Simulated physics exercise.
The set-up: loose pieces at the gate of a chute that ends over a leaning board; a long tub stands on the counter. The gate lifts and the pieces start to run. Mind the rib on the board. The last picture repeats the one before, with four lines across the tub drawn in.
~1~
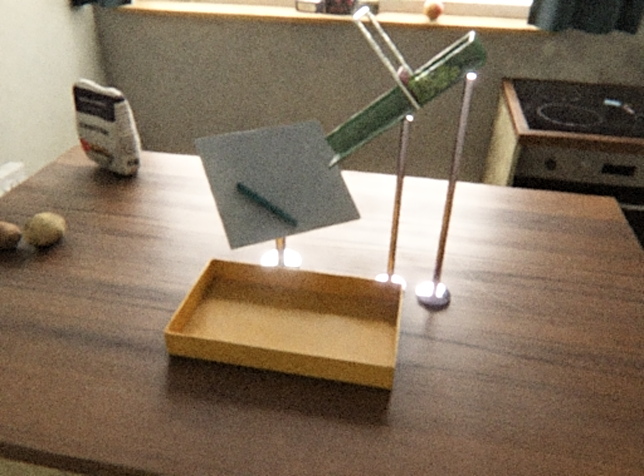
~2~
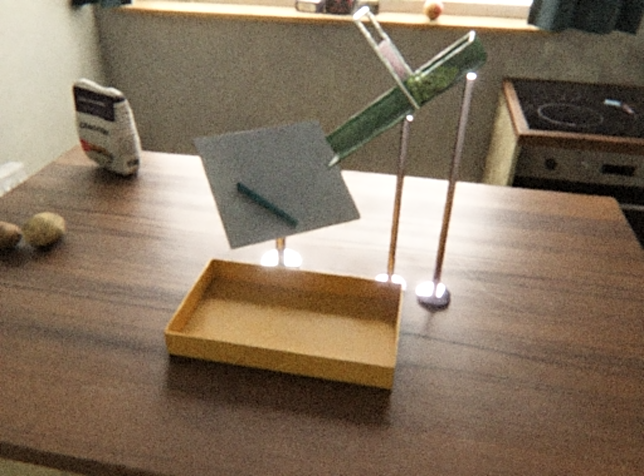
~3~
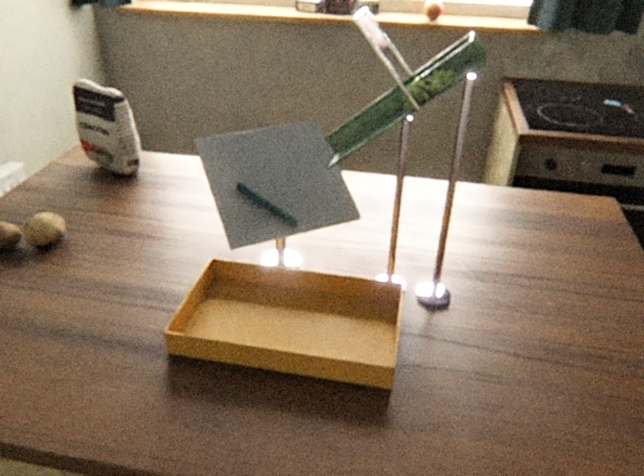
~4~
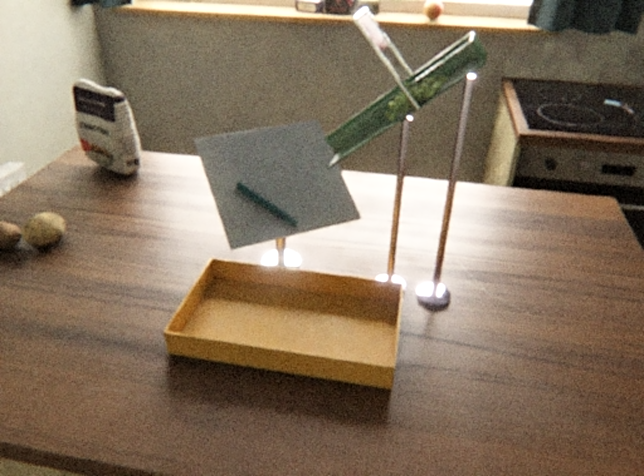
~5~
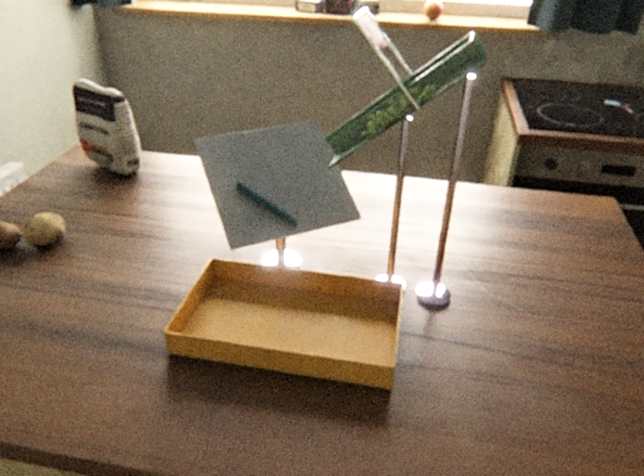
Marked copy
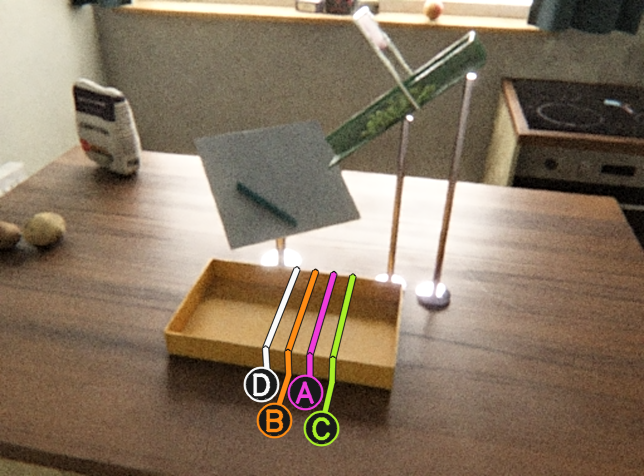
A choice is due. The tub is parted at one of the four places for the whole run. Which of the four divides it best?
Line A.
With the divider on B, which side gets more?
The right side.
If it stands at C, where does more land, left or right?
The left side.
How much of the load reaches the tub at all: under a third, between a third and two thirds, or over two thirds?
About that: Over two thirds.
On the marked copy, line A crosses the front rim at (310, 354); line B crosses the front rim at (288, 350); line C crosses the front rim at (333, 357); line D crosses the front rim at (265, 347).
For line A, of what is caught, about half on the left of the divider, about half on the right.
For line B, of what is caught, a small part on the left of the divider, nearly all on the right.
For line C, of what is caught, nearly all on the left of the divider, a small part on the right.
For line D, of what is caught, a stray few on the left of the divider, nearly all on the right.
